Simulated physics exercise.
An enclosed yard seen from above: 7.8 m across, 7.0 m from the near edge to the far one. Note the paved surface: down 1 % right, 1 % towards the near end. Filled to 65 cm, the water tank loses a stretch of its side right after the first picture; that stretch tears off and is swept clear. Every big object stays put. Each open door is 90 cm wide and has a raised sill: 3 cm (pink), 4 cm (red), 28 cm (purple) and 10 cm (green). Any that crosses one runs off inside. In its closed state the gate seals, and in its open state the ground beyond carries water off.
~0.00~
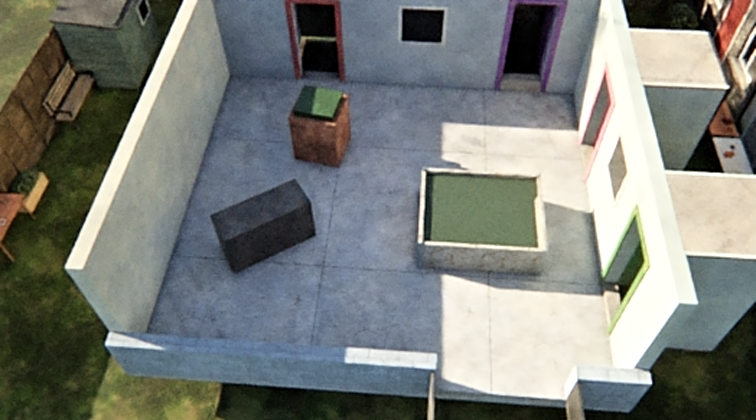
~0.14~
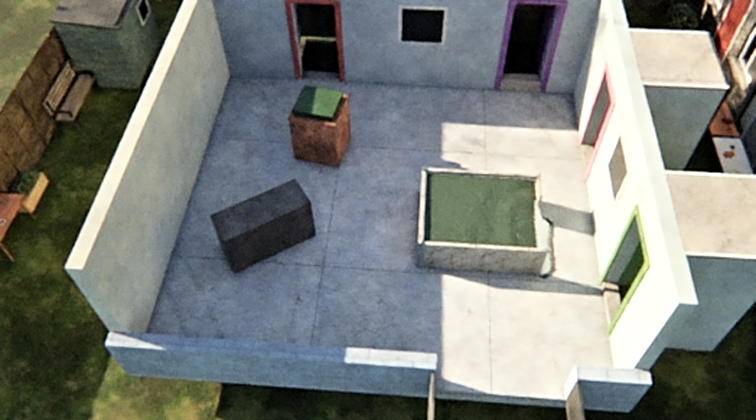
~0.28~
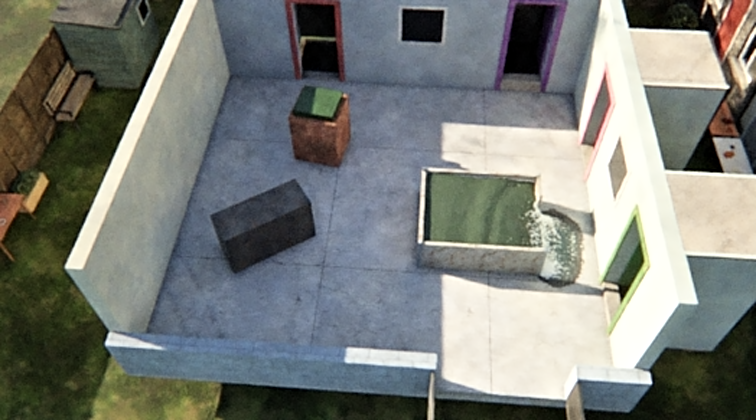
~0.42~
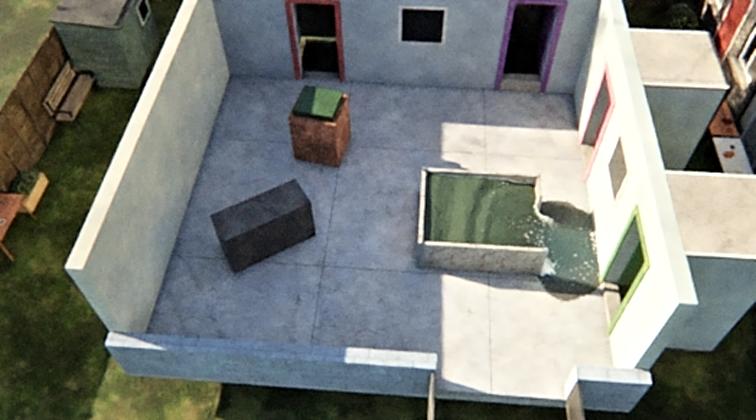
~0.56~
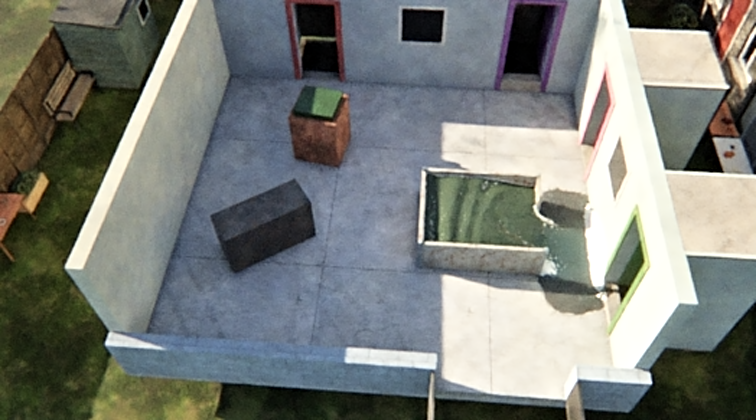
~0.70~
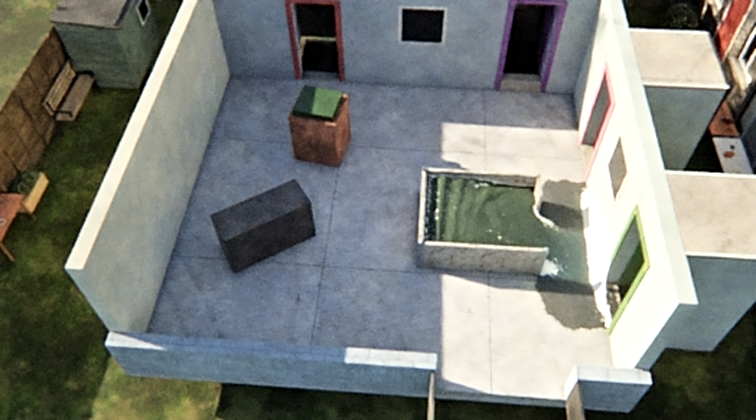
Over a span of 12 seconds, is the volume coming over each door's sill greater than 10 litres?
Within 12 seconds: At the pink door, greater; at the red door, not greater; at the purple door, not greater; at the green door, greater.
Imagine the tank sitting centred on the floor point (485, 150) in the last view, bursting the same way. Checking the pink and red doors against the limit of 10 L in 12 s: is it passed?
Pink: Too much; red: Within limit.
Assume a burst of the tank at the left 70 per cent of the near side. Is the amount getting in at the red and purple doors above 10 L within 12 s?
Then: Red under, purple below.
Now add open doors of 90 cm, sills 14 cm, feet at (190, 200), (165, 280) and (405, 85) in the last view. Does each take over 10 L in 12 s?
Result in order - not enough, not enough, not enough.
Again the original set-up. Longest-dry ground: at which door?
That's the red door.
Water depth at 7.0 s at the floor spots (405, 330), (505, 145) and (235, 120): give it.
Roughly 2, 4, 1 cm.
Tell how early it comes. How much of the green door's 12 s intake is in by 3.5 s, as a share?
I'd put it at about 85 per cent by that point.
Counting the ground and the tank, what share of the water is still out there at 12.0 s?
Around 70 percent of the water.
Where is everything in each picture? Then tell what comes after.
The water tank at (482, 210) is whole and still, 65 cm deep, in the first picture.
Water pours out at (537, 237) and has run 0.6 m, to a hidden place; typically 9 cm deep outside, 65 cm at the water tank's back, in the second picture.
The front is at (572, 225), 0.9 m from the gap at (537, 239); 1.0 m2 of floor is under water; 65 cm left at the back of the water tank, in the third picture.
Water pours out at (536, 240) and has run 1.3 m, to (591, 221); typically 10 cm deep outside, 65 cm at the water tank's back, in the fourth picture.
Water pours out at (536, 240) and has run 1.6 m, to (588, 201); typically 10 cm deep outside, 61 cm at the water tank's back, in the fifth picture.
The front is at (586, 185), 1.9 m from the gap at (536, 240); 2.7 m2 of floor is under water; 54 cm left at the back of the water tank, in the sixth picture.
After 1.4 s water covers 10 % of the floor and is deepest (50 cm) near (593, 257); pink door 6 cm at the sill, 0 L in, red door not reached, purple door not reached, green door 25 cm at the sill, 21 L in.
After 2.2 s water covers 20 % of the floor and is deepest (40 cm) near (599, 377); pink door 7 cm at the sill, 4 L in, red door not reached, purple door not reached, green door 22 cm at the sill, 75 L in.
After 3.5 s water covers 35 % of the floor and is deepest (26 cm) near (600, 387); pink door 5 cm at the sill, 10 L in, red door not reached, purple door 15 cm at the sill, 0 L in, green door 15 cm at the sill, 119 L in.
After 7.0 s water covers 75 % of the floor and is deepest (14 cm) near (600, 387); pink door 3 cm at the sill, 16 L in, red door 2 cm at the sill, 0 L in, purple door 7 cm at the sill, 0 L in, green door 8 cm at the sill, 139 L in.
After 12.0 s water covers 90 % of the floor and is deepest (8 cm) near (301, 365); pink door 6 cm at the sill, 32 L in, red door 1 cm at the sill, 0 L in, purple door 2 cm at the sill, 0 L in, green door 5 cm at the sill, 139 L in.
